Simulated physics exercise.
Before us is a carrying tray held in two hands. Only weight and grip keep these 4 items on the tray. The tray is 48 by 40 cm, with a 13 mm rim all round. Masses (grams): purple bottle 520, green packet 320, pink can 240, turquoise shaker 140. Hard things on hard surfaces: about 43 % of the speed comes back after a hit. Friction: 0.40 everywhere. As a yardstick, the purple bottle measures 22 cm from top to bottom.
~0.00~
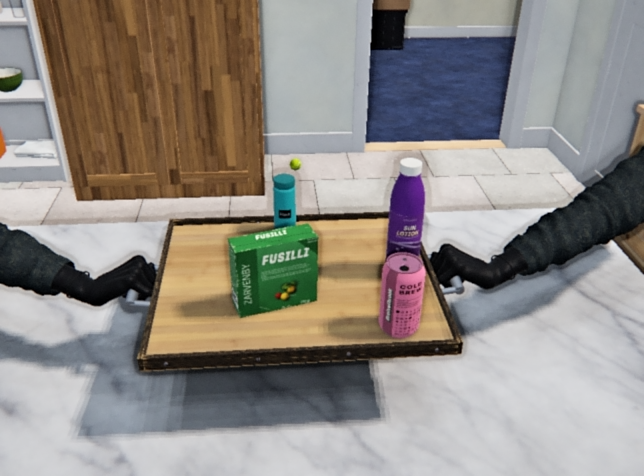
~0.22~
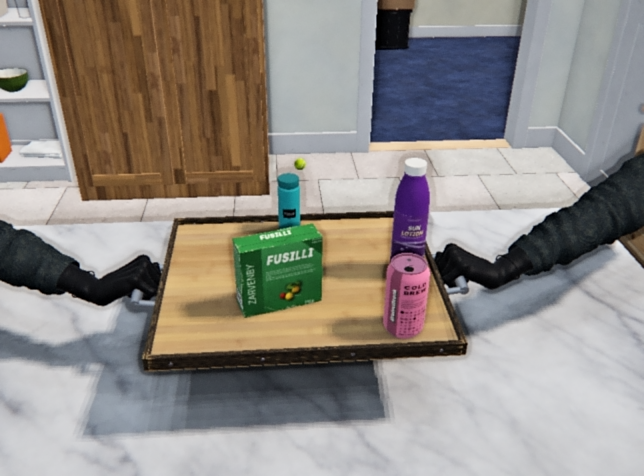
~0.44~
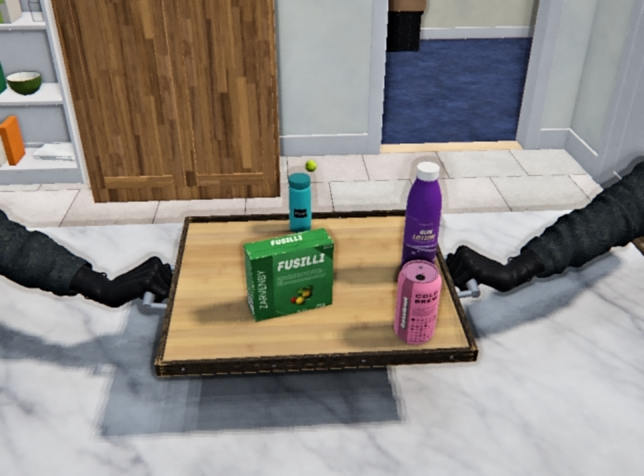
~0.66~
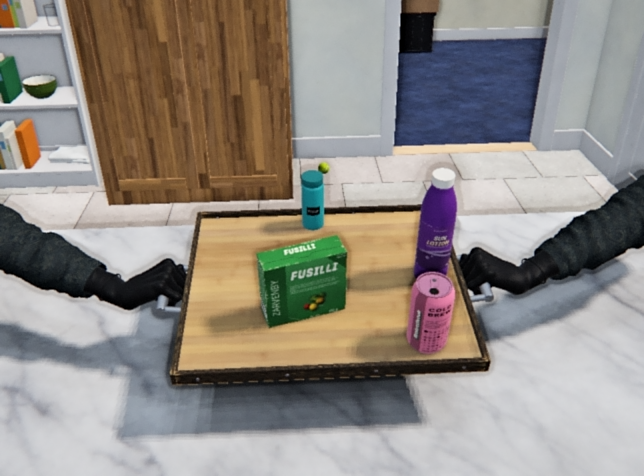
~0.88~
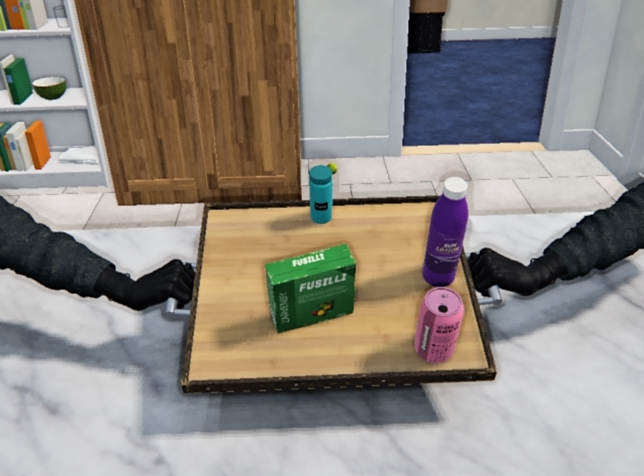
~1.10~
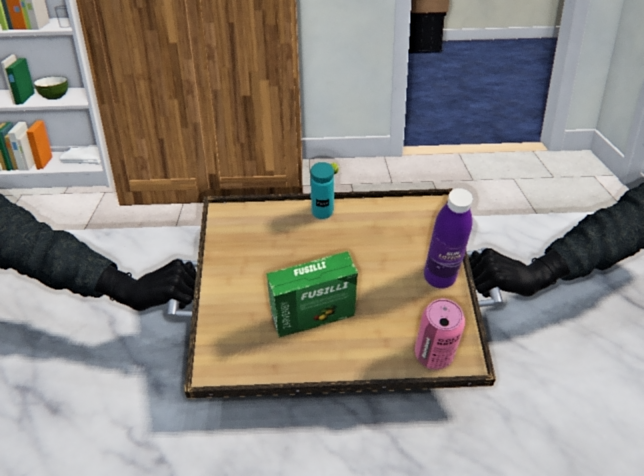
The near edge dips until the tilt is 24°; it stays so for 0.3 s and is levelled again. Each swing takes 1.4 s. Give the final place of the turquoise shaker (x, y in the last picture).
Look near (326, 323).
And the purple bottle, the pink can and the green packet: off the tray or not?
The purple bottle ends off the tray; the pink can ends off the tray; the green packet finishes off the tray.
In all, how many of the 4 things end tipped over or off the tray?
4 of them.
After 1.50 s, tray tilted 24°, near edge down; pink can now off the tray; turquoise shaker tipped 68° from how it sat near (324, 225); purple bottle on its side.
After 1.80 s, tray tilted 24°, near edge down; purple bottle and green packet now off the tray; turquoise shaker on its side near (329, 322).
After 2.40 s, tray tilted 15°, near edge down; turquoise shaker on its side near (328, 341).
At rest (3.6 s), off the tray, purple bottle, green packet and pink can; tipped over on the tray, turquoise shaker. Seen from the same camera at the end, turquoise shaker near (326, 323).
